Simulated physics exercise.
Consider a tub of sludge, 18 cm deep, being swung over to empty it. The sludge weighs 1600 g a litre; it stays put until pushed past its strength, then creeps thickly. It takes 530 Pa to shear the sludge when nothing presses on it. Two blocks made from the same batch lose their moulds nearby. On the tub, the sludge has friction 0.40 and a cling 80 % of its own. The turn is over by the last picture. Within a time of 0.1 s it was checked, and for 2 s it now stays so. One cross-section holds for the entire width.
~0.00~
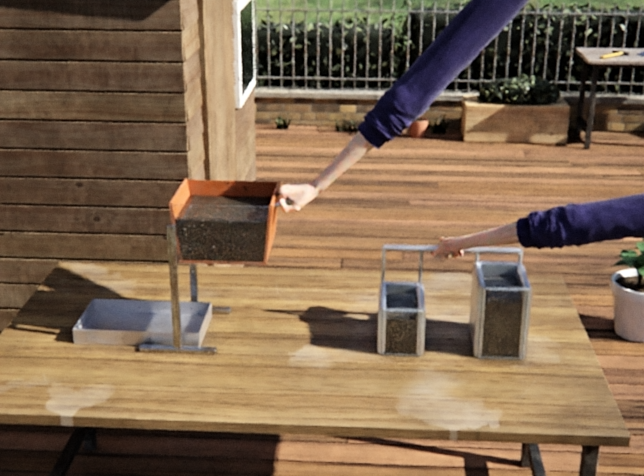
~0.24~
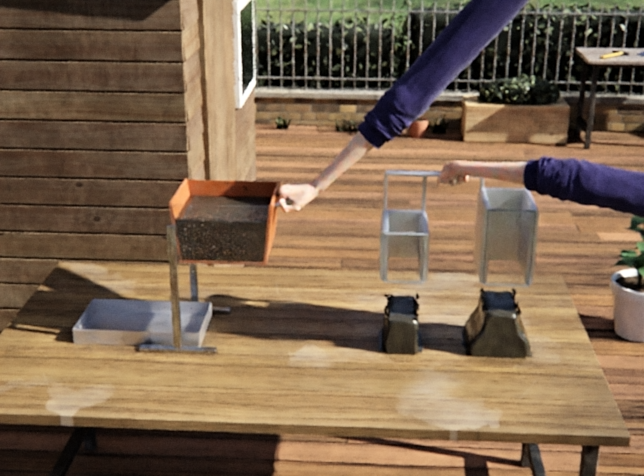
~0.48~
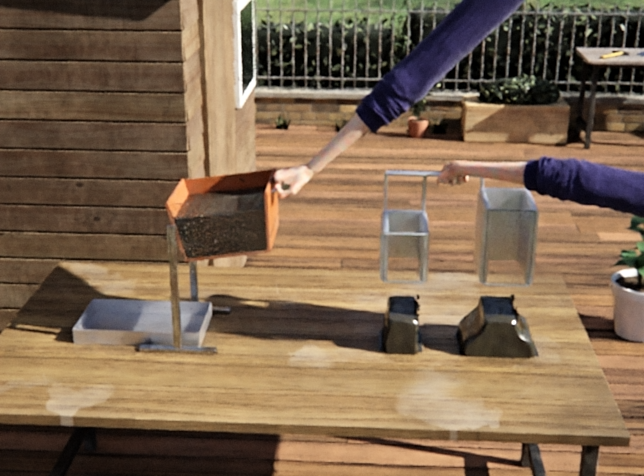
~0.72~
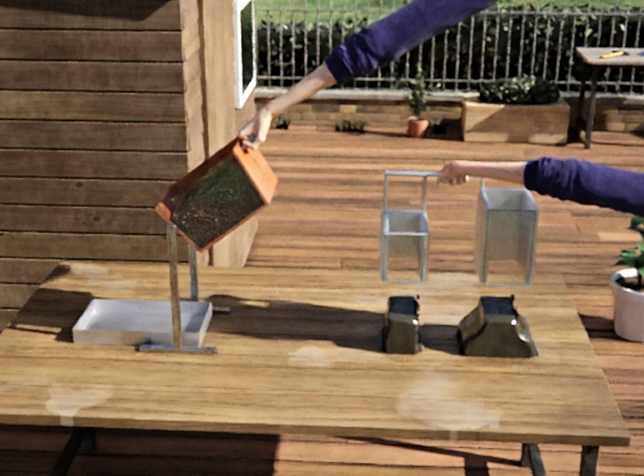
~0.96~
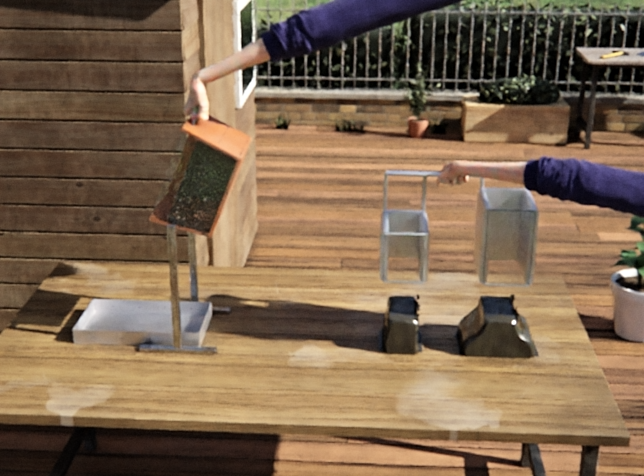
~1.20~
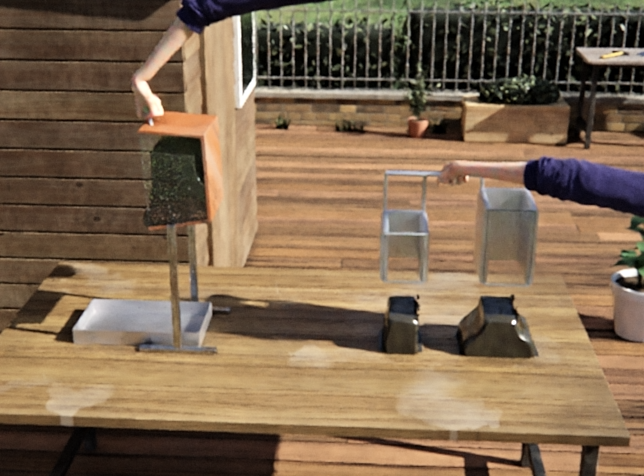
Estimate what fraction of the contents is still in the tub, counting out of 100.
Roughly 29 out of 100.
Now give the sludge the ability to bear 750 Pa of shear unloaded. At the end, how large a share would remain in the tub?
Around 35 per cent.
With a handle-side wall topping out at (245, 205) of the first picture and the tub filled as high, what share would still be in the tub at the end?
I'd put it at close to 45 per cent.
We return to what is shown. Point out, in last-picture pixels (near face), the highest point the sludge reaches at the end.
I'd point to somewhere around (178, 202).
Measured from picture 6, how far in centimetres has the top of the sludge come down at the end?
Roughly 15 cm.
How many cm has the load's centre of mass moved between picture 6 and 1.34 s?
Distance: About 8 cm.
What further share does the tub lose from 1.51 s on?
Later share of the load: Approx. 5 %.
After 1.34 s, the tub is at 92 degrees and holds 64 %.
After 1.51 s, the tub is at 92 degrees and holds 34 %.
After 1.68 s, the tub is at 92 degrees and holds 29 %.
After 1.85 s, the tub is at 92 degrees and holds 29 %.
After 3.20 s, at the end, the tub is at 92 degrees and holds 29 %.
